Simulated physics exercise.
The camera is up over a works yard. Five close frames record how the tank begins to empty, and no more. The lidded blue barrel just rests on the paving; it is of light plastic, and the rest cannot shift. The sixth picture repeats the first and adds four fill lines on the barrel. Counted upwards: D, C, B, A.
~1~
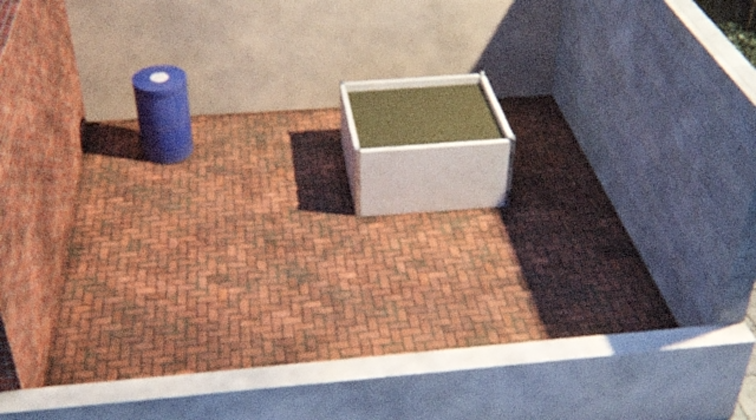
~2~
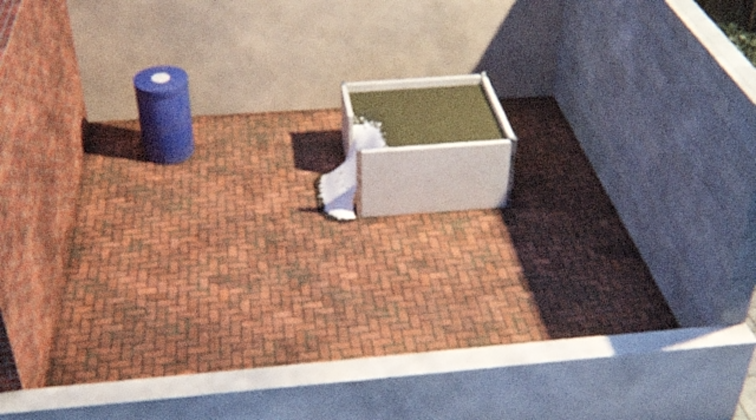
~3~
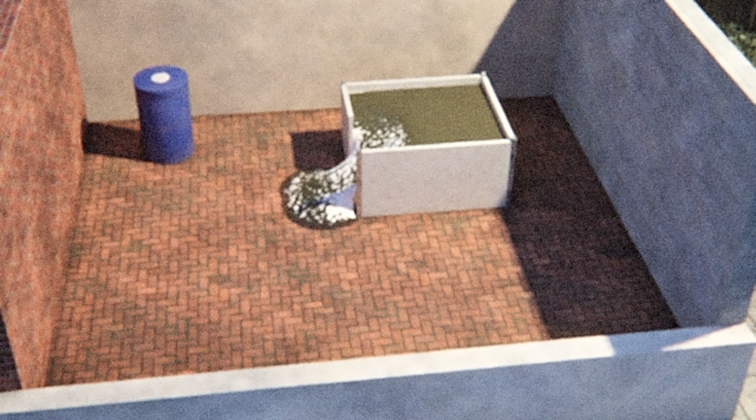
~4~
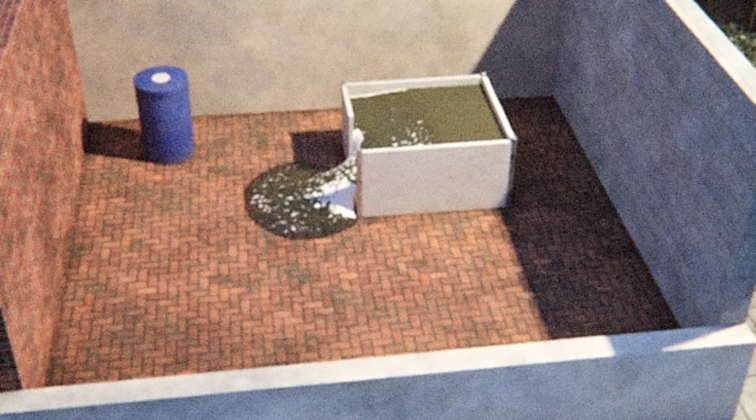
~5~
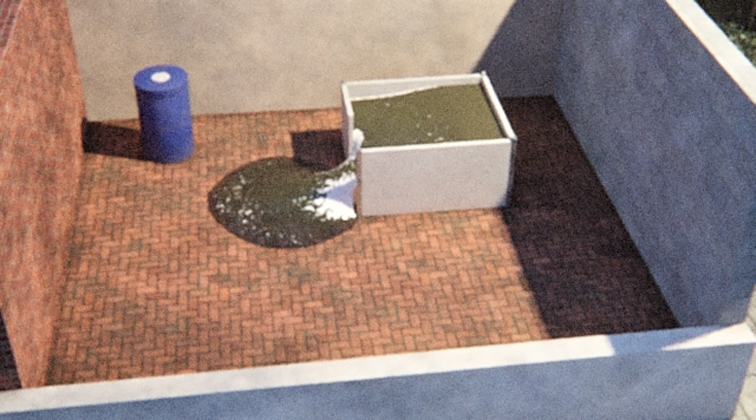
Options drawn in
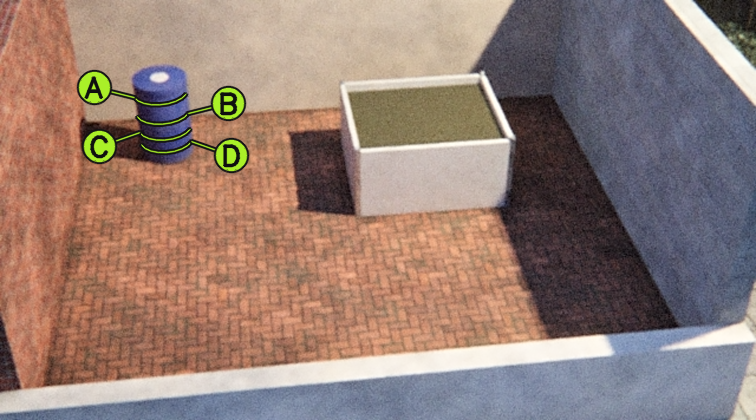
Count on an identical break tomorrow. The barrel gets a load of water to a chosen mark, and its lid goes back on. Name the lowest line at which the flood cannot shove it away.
Take D.
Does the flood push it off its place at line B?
No, not at all.
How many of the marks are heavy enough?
All of the four.
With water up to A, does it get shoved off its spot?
No, not at all.
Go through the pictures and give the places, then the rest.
The first picture shows lid of the blue barrel at (158, 78); tank full, its middle at (424, 117).
In the second picture, 1 % of the ground wet, in view closest to the barrel at (326, 176).
In the third picture, 3 % of the ground wet, in view closest to the barrel at (287, 188).
In the fourth picture, 5 % of the ground wet, in view closest to the barrel at (257, 183).
The fifth picture shows lid of the blue barrel at (160, 77); 7 % of the ground wet, in view closest to the barrel at (245, 168).
On the marked copy, A at (159, 104); B at (162, 124); C at (164, 140); D at (166, 152); from the bottom up D, C, B, A.
With A, it does not move.
With B, it does not move.
With C, it does not move.
With D, it does not move.
